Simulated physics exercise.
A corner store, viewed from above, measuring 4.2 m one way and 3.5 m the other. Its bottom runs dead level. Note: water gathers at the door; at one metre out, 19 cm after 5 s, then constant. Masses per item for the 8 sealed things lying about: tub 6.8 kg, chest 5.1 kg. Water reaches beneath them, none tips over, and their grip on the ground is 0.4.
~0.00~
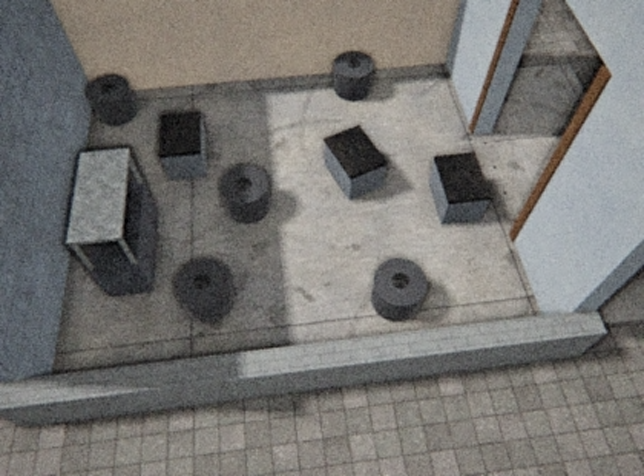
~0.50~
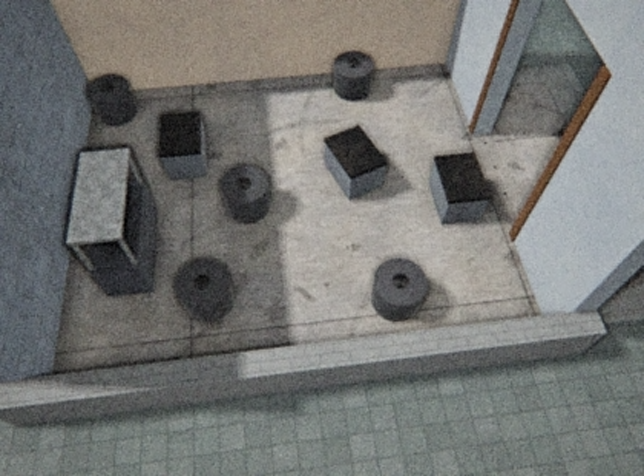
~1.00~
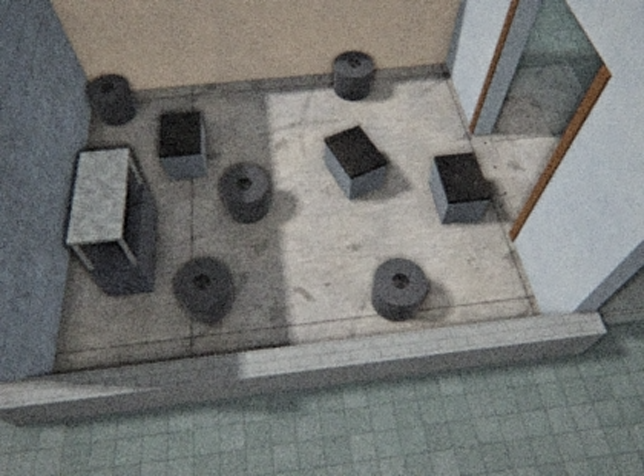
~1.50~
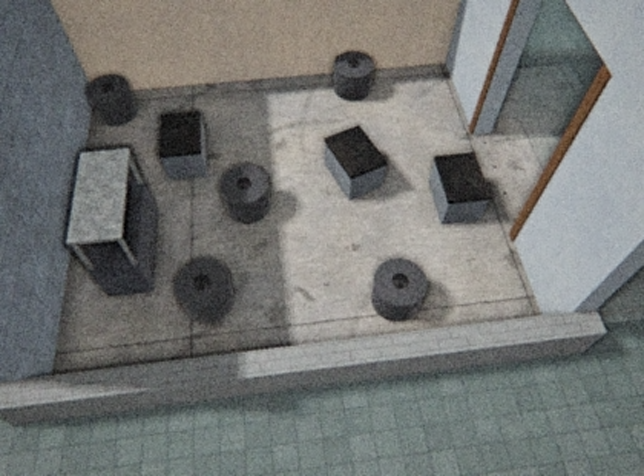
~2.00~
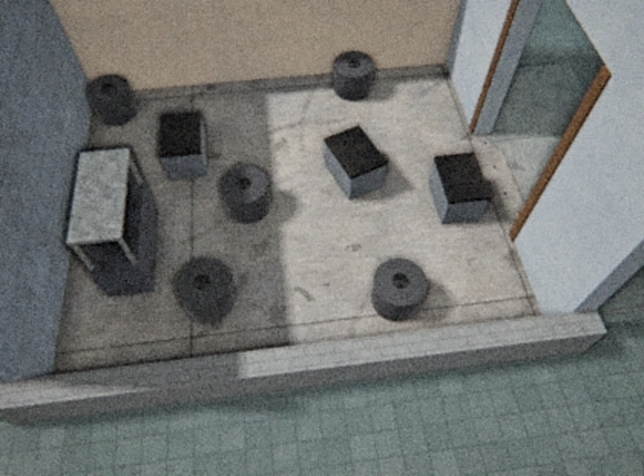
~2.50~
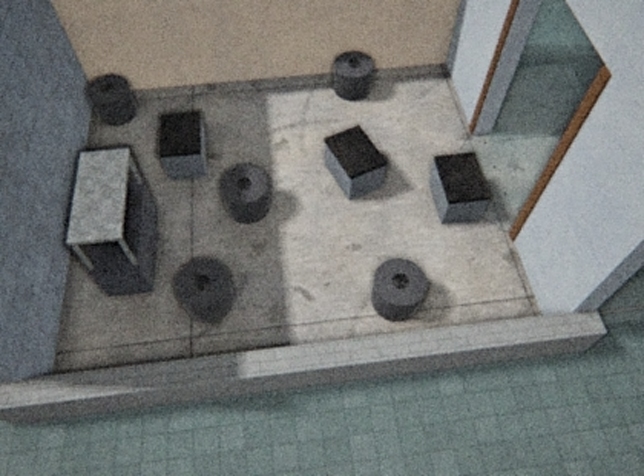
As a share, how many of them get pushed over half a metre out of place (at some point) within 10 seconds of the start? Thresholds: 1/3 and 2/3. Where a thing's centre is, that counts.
The share is in the top band.
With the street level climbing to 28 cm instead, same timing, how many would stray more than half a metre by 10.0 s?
That would give 7.
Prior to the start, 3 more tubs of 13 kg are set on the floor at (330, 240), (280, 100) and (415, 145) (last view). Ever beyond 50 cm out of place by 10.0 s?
The three, in order: Larger, smaller shift, larger.
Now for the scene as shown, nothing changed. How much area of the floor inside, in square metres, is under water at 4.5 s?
Roughly 4.5 m2.
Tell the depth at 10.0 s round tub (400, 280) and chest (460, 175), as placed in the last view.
I'd put it at 9 cm and 11 cm respectively.
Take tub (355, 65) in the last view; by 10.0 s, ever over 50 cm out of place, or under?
I'd say not as far.
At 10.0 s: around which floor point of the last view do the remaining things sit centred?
Mean position: Approximately (173, 202).
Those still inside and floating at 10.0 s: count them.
Count: 8.
After 3.5 s 0 of 8 are over 50 cm from their spots; 0 afloat.
After 4.5 s 1 of 8 are over 50 cm from their spots; 0 afloat.
After 7.0 s 3 of 8 are over 50 cm from their spots; 3 afloat.
After 10.0 s 6 of 8 are over 50 cm from their spots, and 6 have been at some point; 8 afloat.
